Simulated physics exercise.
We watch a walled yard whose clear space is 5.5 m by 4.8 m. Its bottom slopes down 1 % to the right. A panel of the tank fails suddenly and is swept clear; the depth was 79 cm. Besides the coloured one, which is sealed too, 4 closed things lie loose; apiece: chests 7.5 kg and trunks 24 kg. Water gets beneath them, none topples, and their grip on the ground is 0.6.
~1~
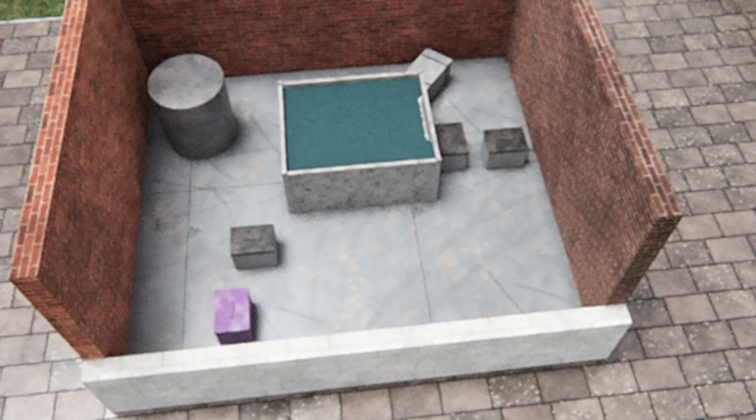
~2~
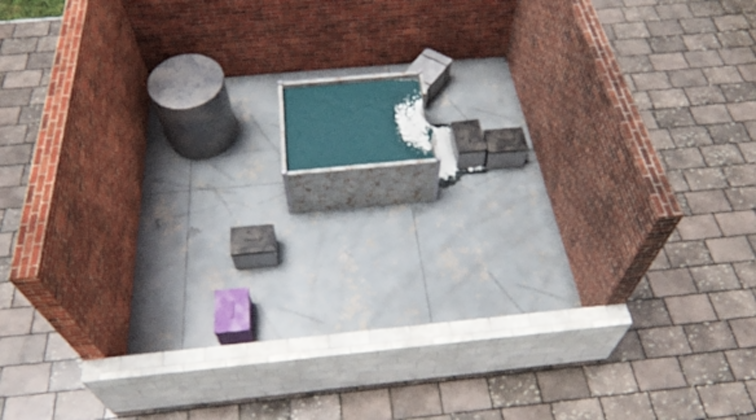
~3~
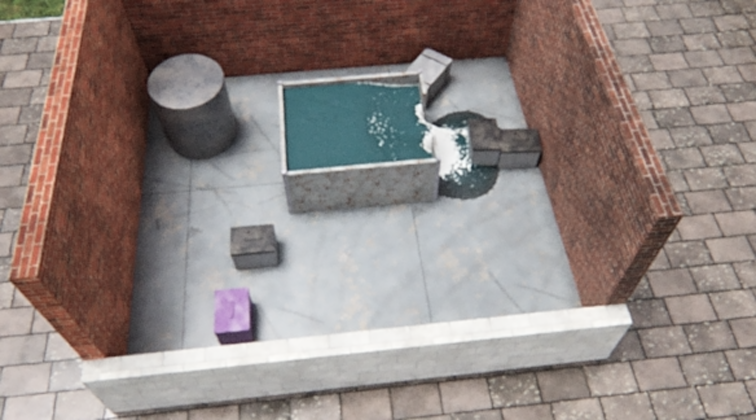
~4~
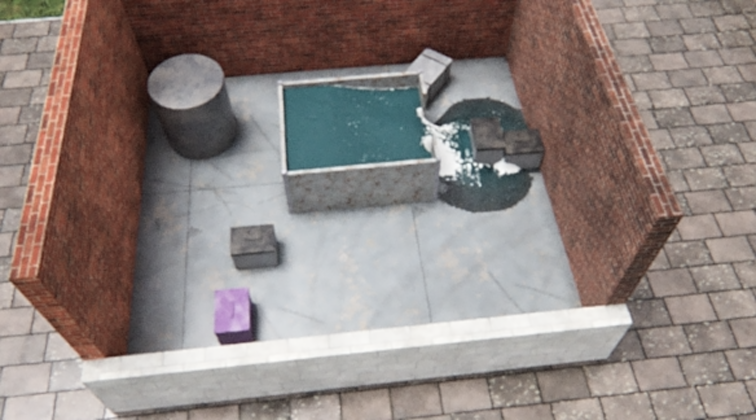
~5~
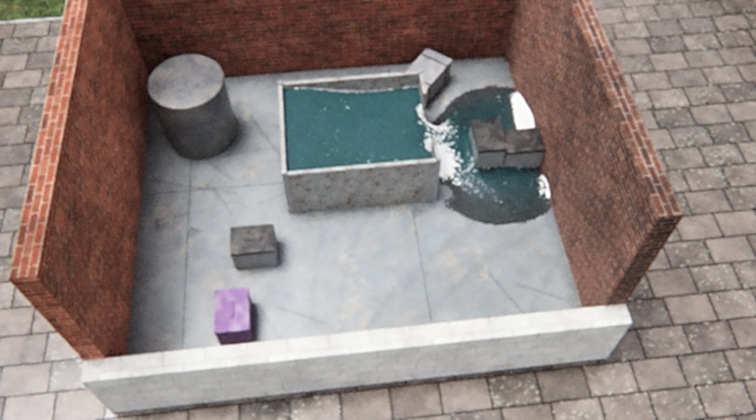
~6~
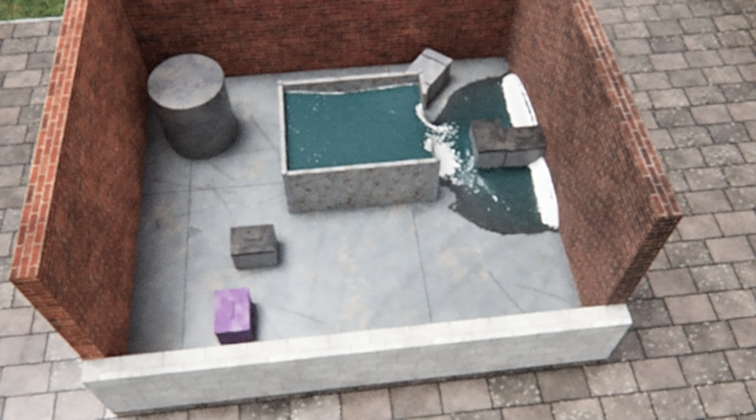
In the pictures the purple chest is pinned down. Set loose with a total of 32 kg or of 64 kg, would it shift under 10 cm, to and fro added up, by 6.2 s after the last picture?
I expect that the lower weight is enough.
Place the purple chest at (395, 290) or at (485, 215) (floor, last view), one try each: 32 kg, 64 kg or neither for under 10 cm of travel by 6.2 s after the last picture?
In turn: Either load holds; either load holds.
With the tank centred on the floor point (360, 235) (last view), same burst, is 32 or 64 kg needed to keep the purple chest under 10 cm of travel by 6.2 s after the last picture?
In that case only the larger load is enough.
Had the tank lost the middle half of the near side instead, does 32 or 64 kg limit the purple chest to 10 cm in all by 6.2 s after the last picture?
Then neither load is enough.
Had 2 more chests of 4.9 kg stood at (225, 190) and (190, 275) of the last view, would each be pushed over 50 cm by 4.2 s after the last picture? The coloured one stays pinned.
In turn: Short of it, short of it.
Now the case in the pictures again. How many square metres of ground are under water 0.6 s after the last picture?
Roughly 8.0 m2.
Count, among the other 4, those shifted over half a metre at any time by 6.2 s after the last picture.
I count 4.
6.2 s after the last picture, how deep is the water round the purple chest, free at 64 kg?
About 8 cm.
Then, 0.6 s after the last picture the purple chest would be 0 cm from its start with 32 kg and 0 cm from its start with 64 kg; 0 cm of water round it then.
Then, 2.3 s after the last picture the purple chest would be 0 cm from its start with 32 kg and 0 cm from its start with 64 kg; 2 cm of water round it then.
Then, 4.2 s after the last picture the purple chest would be 0 cm from its start with 32 kg and 0 cm from its start with 64 kg; 6 cm of water round it then.
Then, 6.2 s after the last picture the purple chest would be 0 cm from its start with 32 kg and 0 cm from its start with 64 kg; 8 cm of water round it then.
